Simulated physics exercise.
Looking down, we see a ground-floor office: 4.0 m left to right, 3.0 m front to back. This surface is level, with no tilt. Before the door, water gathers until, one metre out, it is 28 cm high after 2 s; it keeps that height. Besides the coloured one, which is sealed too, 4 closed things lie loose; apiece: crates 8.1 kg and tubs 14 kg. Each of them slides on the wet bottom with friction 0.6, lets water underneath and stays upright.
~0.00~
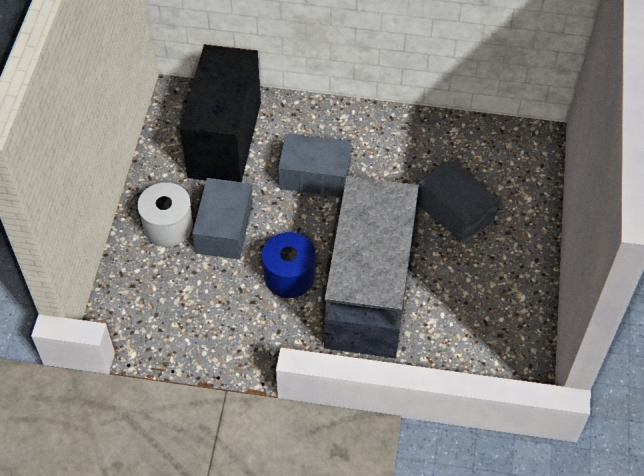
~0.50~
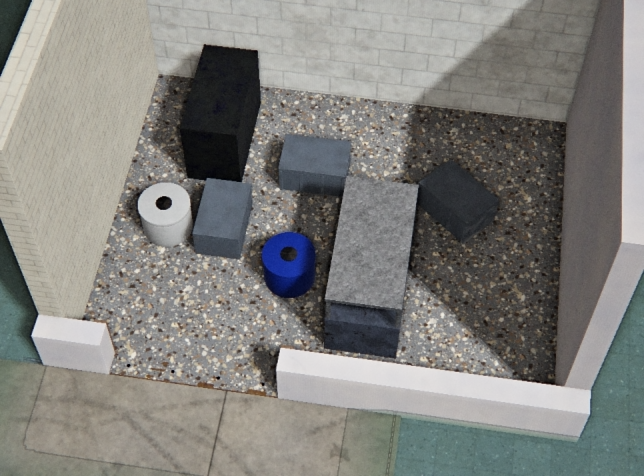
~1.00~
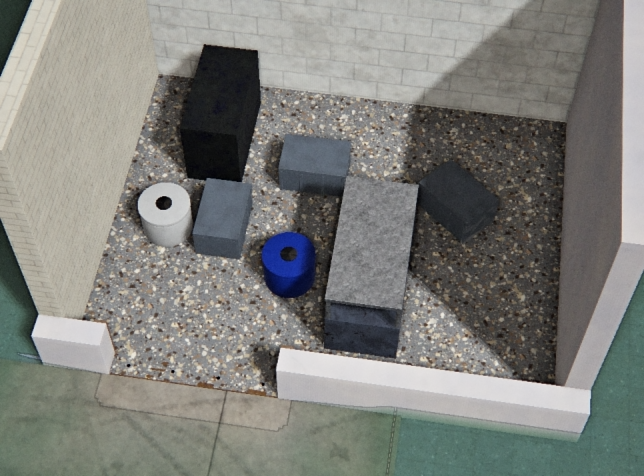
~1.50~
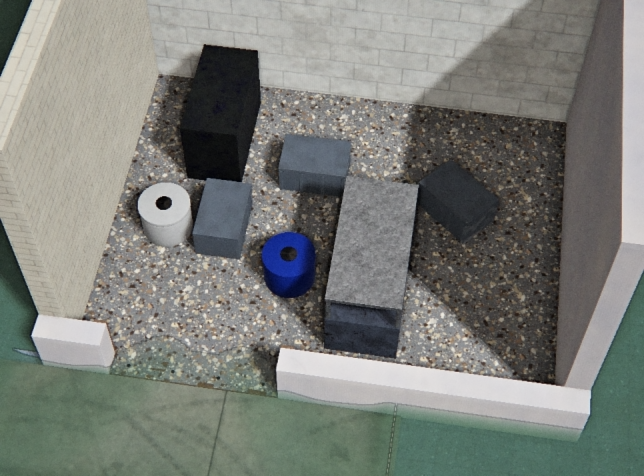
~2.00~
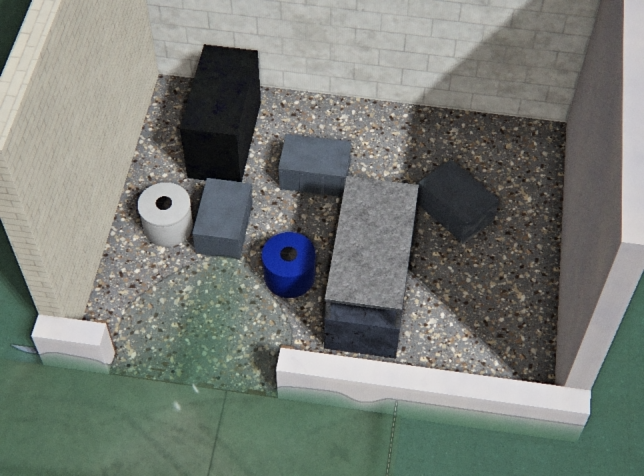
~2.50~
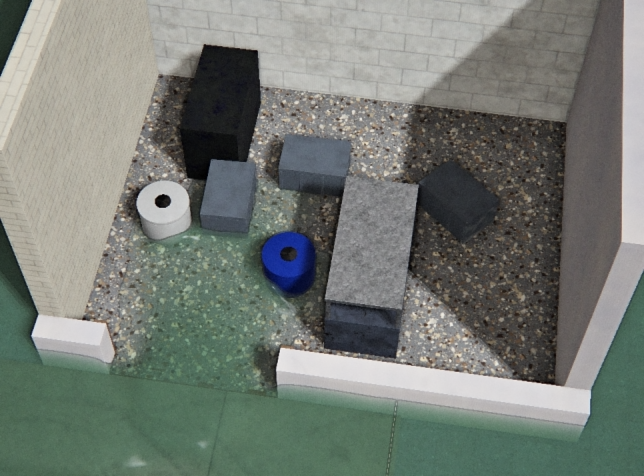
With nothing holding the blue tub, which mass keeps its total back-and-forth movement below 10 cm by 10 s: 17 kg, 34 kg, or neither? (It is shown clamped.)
Final guess: It slides too far regardless.
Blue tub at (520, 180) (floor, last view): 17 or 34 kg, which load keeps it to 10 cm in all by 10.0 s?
The answer: No weight will do.
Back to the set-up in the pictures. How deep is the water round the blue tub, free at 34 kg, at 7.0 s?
Roughly 11 cm.
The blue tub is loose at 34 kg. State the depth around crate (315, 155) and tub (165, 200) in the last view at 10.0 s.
Some 18 cm at the first, some 21 cm at the second.
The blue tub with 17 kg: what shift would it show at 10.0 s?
I'd put it at roughly 150 cm.
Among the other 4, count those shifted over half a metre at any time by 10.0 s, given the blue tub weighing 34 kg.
4 of them.
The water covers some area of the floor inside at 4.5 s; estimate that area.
About 8.0 m2 is covered.
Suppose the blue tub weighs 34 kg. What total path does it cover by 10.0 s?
The distance adds up to about 200 cm.
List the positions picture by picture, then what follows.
The blue tub at (289, 254) rests on the ground; 0.0 m2 under water; 0 of 5 have shifted, in the first frame.
The blue tub at (289, 254), on the bottom; water covers 0.0 m2; 0 of 5 have shifted, in the second frame.
The blue tub at (289, 254) rests on the ground; 0.0 m2 under water; 0 of 5 have shifted, in the third frame.
The blue tub at (289, 254), on the bottom; water covers 0.1 m2; 0 of 5 have shifted, in the fourth frame.
The blue tub at (289, 254) rests on the ground; 1.1 m2 under water; 0 of 5 have shifted, in the fifth frame.
The blue tub at (289, 254) rests on the ground; water covers 2.2 m2; 1 of 5 have shifted, in the sixth frame.
After 3.5 s the blue tub would be 95 cm from its start with 17 kg and 16 cm from its start with 34 kg; 12 cm of water round it then.
After 4.5 s the blue tub would be 157 cm from its start with 17 kg and 40 cm from its start with 34 kg; 11 cm of water round it then.
After 7.0 s the blue tub would be 218 cm from its start with 17 kg and 122 cm from its start with 34 kg; 11 cm of water round it then.
After 10.0 s the blue tub would be 174 cm from its start with 17 kg and 193 cm from its start with 34 kg; 23 cm of water round it then.
